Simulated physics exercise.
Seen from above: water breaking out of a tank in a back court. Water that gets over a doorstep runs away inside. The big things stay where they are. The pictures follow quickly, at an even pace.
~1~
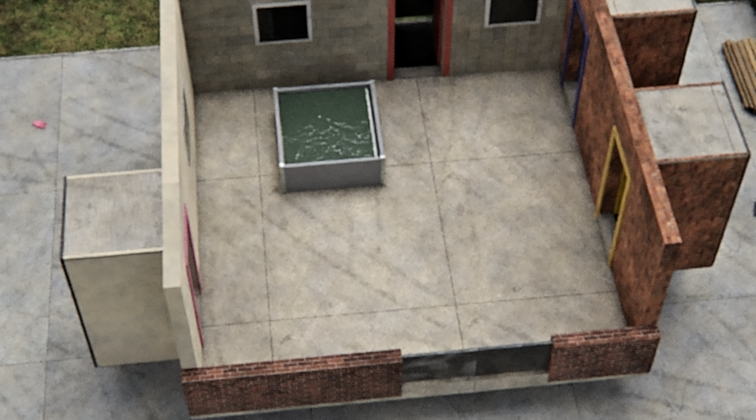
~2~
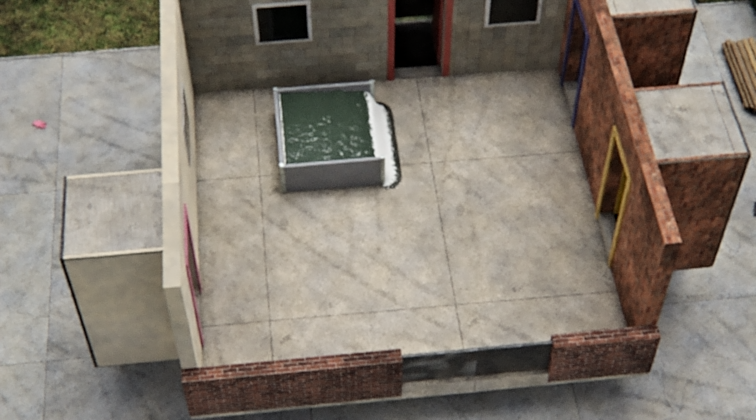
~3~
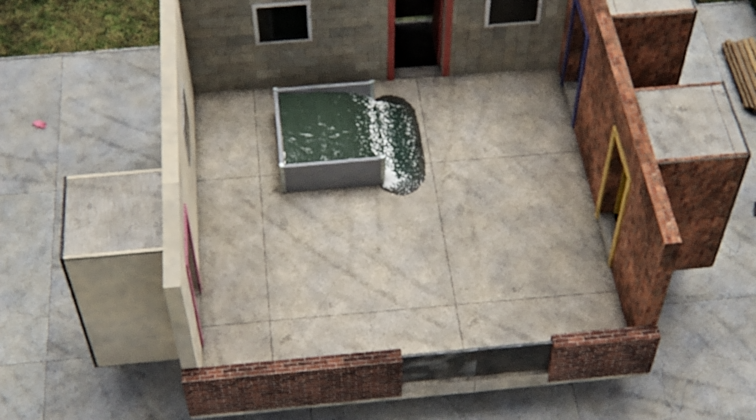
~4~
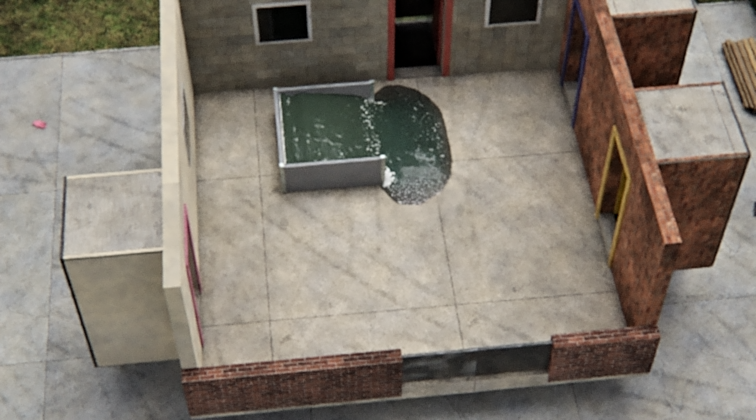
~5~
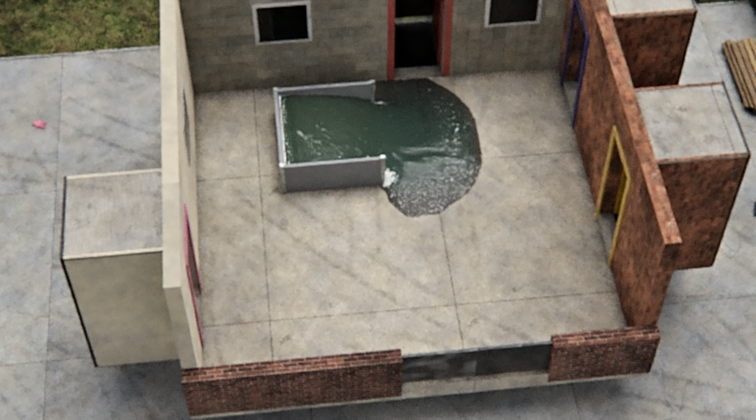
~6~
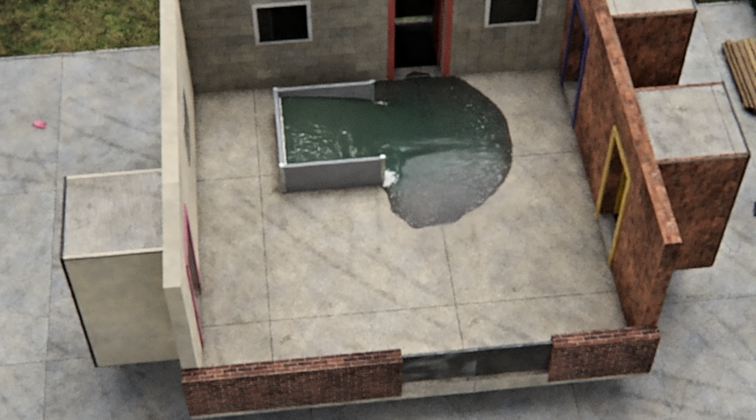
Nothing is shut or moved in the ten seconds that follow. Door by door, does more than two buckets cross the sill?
One by one: The pink door holds within the limit; the red door floods; the blue door floods; the yellow door holds within the limit.
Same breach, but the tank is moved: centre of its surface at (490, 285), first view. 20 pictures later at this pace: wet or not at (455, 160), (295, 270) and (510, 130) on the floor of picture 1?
One after the other: Wet, dry, wet.
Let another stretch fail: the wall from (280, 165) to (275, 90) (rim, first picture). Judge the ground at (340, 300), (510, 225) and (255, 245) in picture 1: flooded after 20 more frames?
In turn: Covered, free of water, covered.
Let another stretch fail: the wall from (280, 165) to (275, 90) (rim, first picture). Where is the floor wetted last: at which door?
The door marked yellow.
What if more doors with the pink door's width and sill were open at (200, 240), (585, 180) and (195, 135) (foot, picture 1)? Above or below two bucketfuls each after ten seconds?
As listed: Keeps below it, floods, keeps below it.
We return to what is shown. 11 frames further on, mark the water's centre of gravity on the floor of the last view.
At about (461, 146).
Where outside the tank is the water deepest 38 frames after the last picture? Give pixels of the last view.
Roughly at (618, 354).
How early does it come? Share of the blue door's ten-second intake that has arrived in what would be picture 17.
Close to 35 %.
A moment on, water covers 30 % of the floor; the pink door not reached, the red door under two buckets in, the blue door under two buckets in, the yellow door not reached.
Next, water covers 35 % of the floor; the pink door not reached, the red door over two buckets in, the blue door over two buckets in, the yellow door wet at the sill, nothing in.
Then, water covers 40 % of the floor; the pink door not reached, the red door over two buckets in, the blue door far over two buckets in, the yellow door wet at the sill, nothing in.
Later, water covers 60 % of the floor; the pink door not reached, the red door over two buckets in, the blue door far over two buckets in, the yellow door wet at the sill, nothing in.
In the end, water covers 80 % of the floor; the pink door wet at the sill, nothing in, the red door over two buckets in, the blue door far over two buckets in, the yellow door wet at the sill, nothing in.
